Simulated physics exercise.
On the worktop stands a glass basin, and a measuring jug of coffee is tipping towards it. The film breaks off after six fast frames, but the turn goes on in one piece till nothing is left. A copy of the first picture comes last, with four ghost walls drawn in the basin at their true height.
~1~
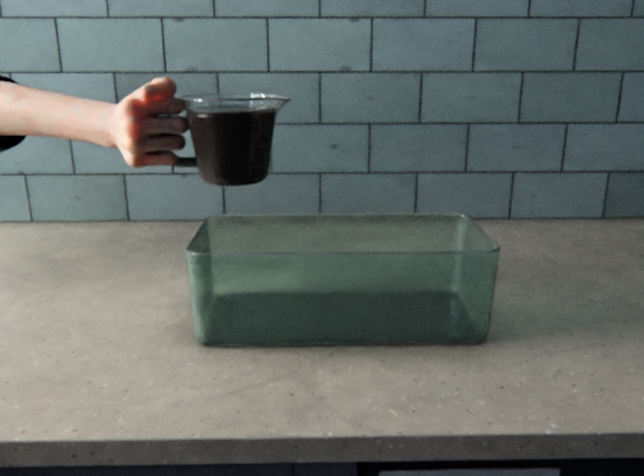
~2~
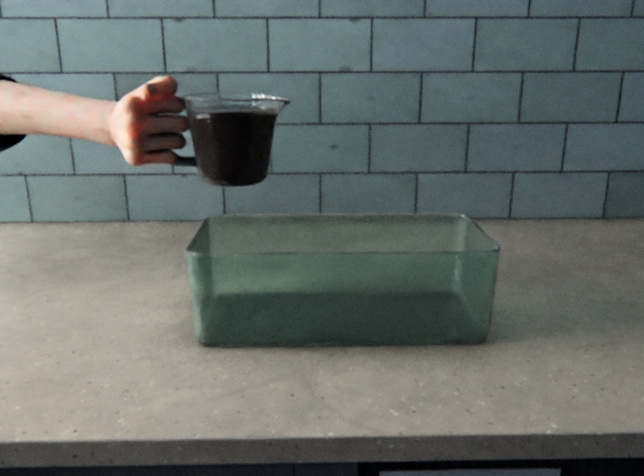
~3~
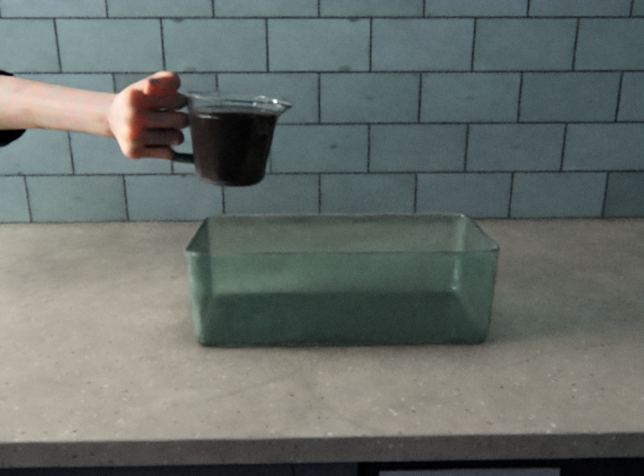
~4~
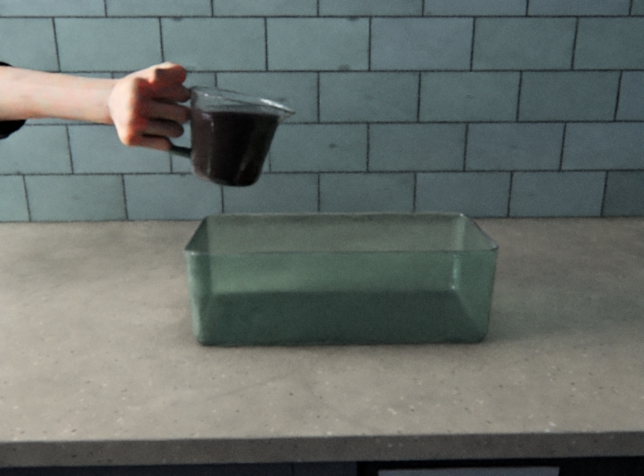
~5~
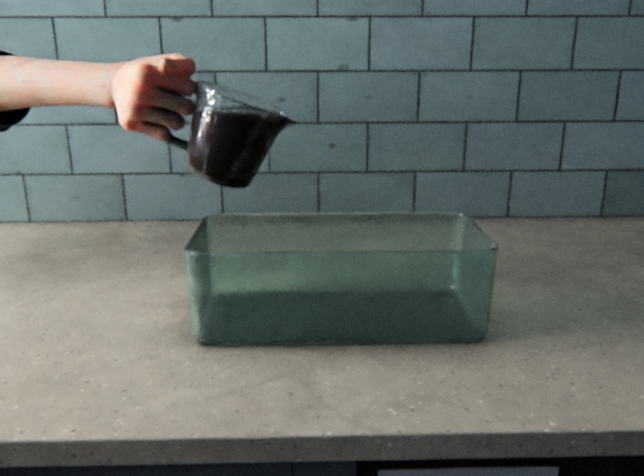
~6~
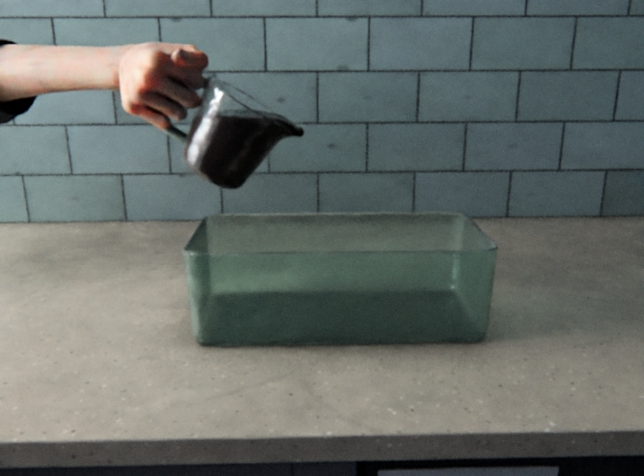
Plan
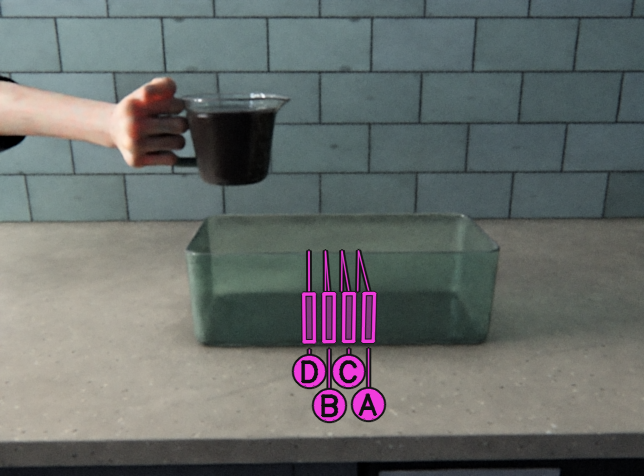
On a grey worktop against a blue-green tiled wall, a hand holds a glass jug of dark liquid above a rectangular glass basin, then tilts it gradually to the right until the liquid reaches over the lip.
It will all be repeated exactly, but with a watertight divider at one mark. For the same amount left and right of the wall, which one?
Position B.
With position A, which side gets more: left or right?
More ends on the left.
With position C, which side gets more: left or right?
The left one.
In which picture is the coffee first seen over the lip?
In picture 6.
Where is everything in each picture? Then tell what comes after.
In the first frame, upright, lip at (289, 99); basin from (195, 342) to (487, 339); nothing has left yet.
In the second frame, upright, lip at (290, 101); nothing has left yet.
In the third frame, tipped about 6°, lip at (292, 105); nothing has left yet.
In the fourth frame, tipped about 12°, lip at (295, 112); nothing has left yet.
In the fifth frame, tipped about 21°, lip at (298, 122); nothing has left yet.
In the sixth frame, tipped about 32°, lip at (299, 135); coffee is over the lip, down to (299, 135).
On the marked copy, A at (368, 348); B at (329, 349); C at (348, 349); D at (309, 349).
For position A, about 93 % ends left of the wall and 3 % right of it; 4 % is lost outside.
For position B, about 50 % ends left of the wall and 50 % right of it.
For position C, about 84 % ends left of the wall and 14 % right of it.
For position D, about 15 % ends left of the wall and 85 % right of it.
